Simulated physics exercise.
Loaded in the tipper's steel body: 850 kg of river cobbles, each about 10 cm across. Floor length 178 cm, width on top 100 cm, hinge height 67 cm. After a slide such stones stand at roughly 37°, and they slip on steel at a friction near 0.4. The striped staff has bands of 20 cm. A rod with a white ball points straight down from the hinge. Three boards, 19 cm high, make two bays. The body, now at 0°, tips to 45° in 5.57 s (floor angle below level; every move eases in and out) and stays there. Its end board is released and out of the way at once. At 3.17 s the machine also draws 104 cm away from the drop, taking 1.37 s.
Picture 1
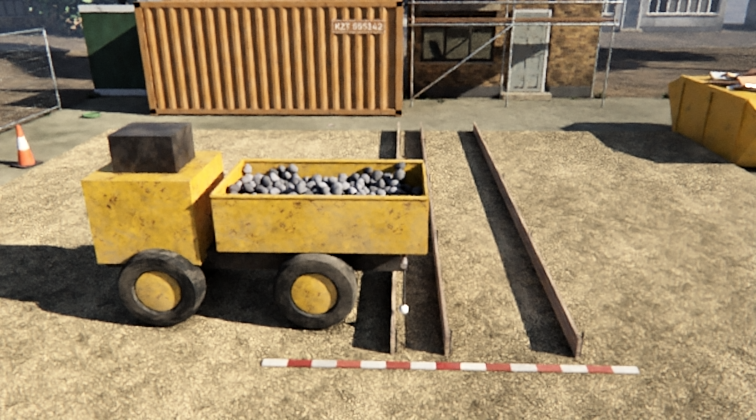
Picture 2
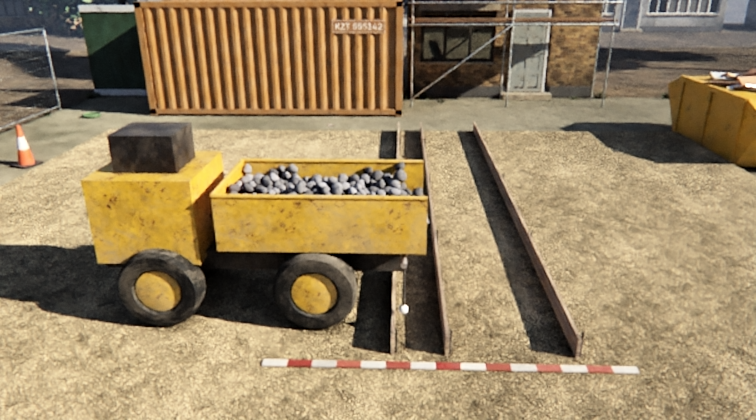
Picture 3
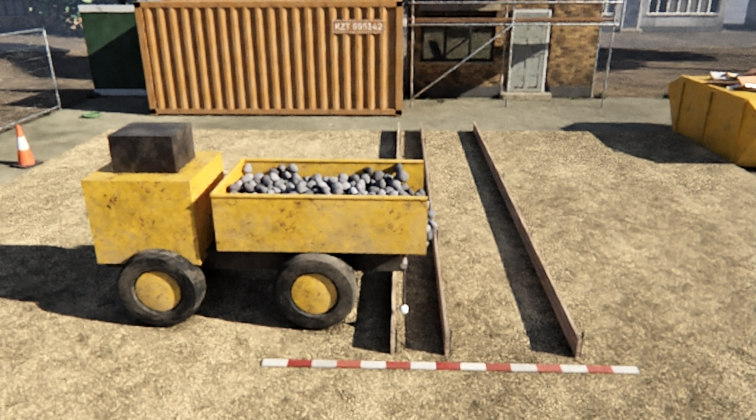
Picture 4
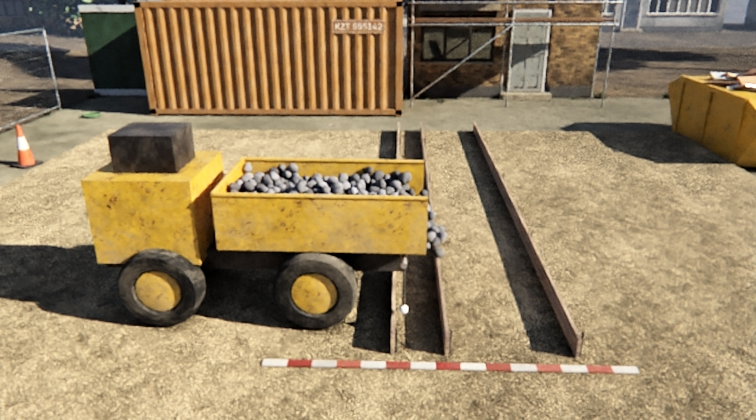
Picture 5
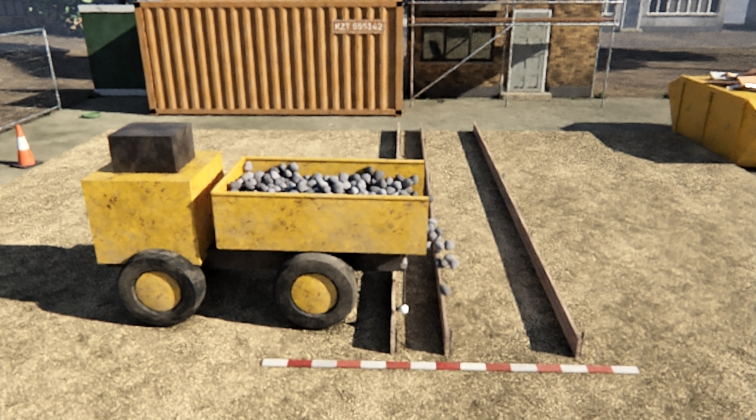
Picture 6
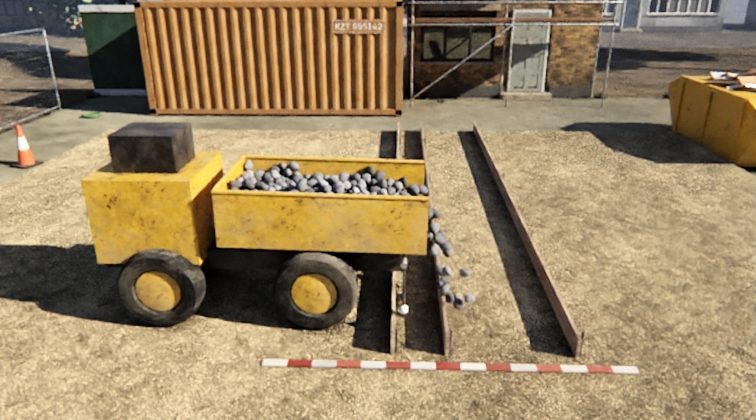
Grey stones trickling from the right end of a yellow tipper's nearly level body, dropping past a board to the sandy ground.
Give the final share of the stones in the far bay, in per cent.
Some 55 per cent of it.
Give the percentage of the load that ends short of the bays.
About 15 per cent.
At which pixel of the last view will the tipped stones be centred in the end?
Around (452, 290).
A little later the floor is at 38°; 0 % in the body, 13 % short of the bays, 30 % in the near bay, 57 % in the far bay; the foremost stones are at (547, 301).
Then the floor is at 45°; 0 % in the body, 14 % short of the bays, 29 % in the near bay, 57 % in the far bay; the foremost stones are at (548, 301).
Later still the floor is at 45°; 0 % in the body, 14 % short of the bays, 29 % in the near bay, 57 % in the far bay; the foremost stones are at (548, 301).
In the end the floor is at 45°; 0 % in the body, 14 % short of the bays, 29 % in the near bay, 57 % in the far bay; the foremost stones are at (548, 301).
